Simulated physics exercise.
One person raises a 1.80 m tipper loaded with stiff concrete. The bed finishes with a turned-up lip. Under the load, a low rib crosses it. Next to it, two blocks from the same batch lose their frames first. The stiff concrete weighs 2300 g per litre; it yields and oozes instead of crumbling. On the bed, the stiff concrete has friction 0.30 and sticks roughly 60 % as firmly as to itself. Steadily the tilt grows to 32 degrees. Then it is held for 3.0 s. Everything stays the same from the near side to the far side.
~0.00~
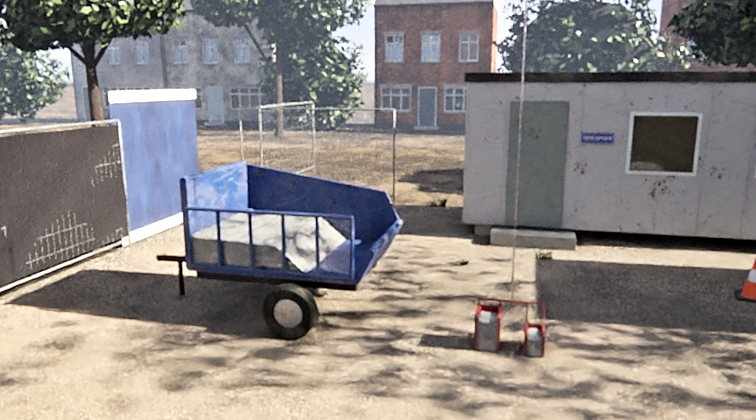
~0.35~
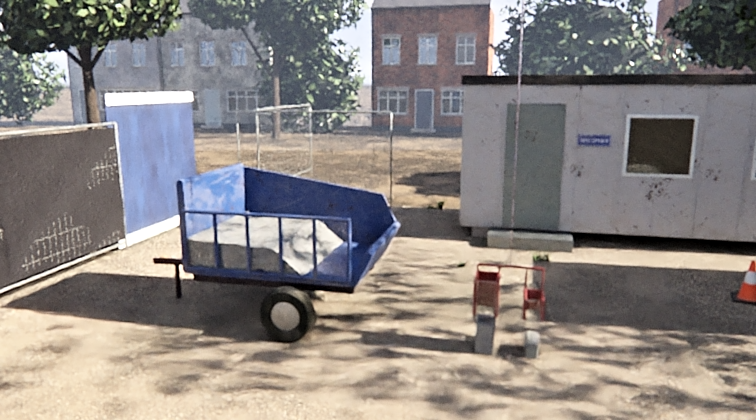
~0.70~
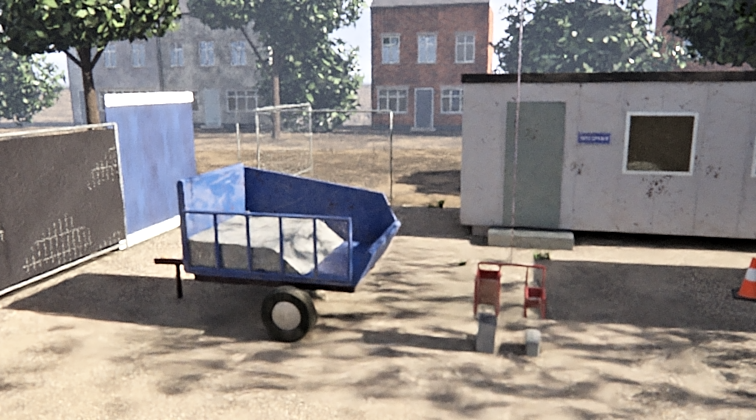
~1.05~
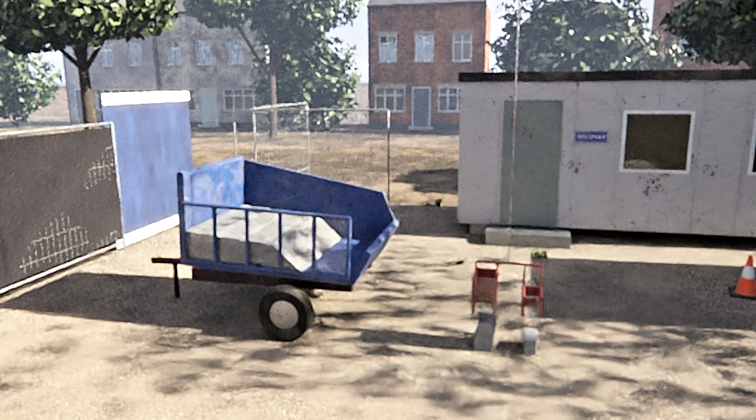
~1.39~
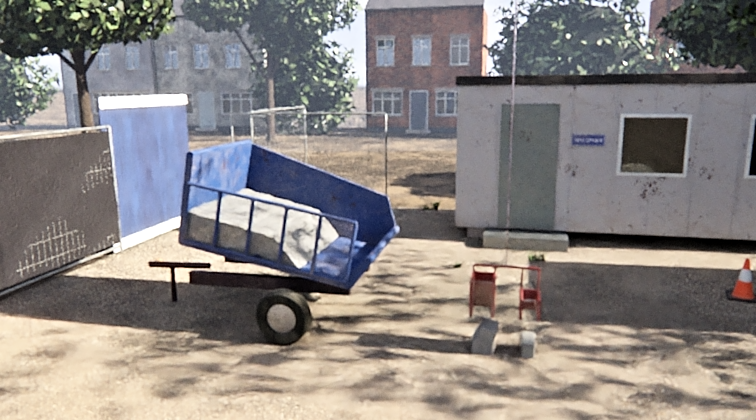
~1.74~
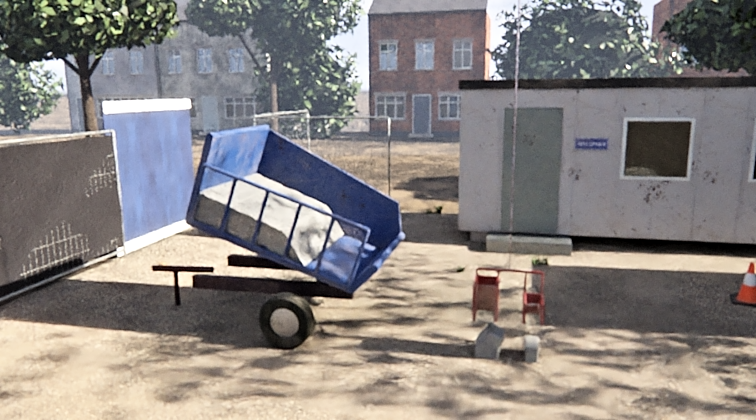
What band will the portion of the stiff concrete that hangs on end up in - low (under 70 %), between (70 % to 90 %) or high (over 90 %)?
It ends up in the high band.
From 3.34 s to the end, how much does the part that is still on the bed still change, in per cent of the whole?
From that time to the end, some 0 % of the whole.
After 2.22 s, the tilt is 31 degrees and 100 % is on the bed.
After 2.78 s, the tilt is 32 degrees and 100 % is on the bed.
After 3.34 s, the tilt is 32 degrees and 100 % is on the bed.
After 3.90 s, the tilt is 32 degrees and 100 % is on the bed.
After 5.40 s, the tilt is 32 degrees and 100 % is on the bed.
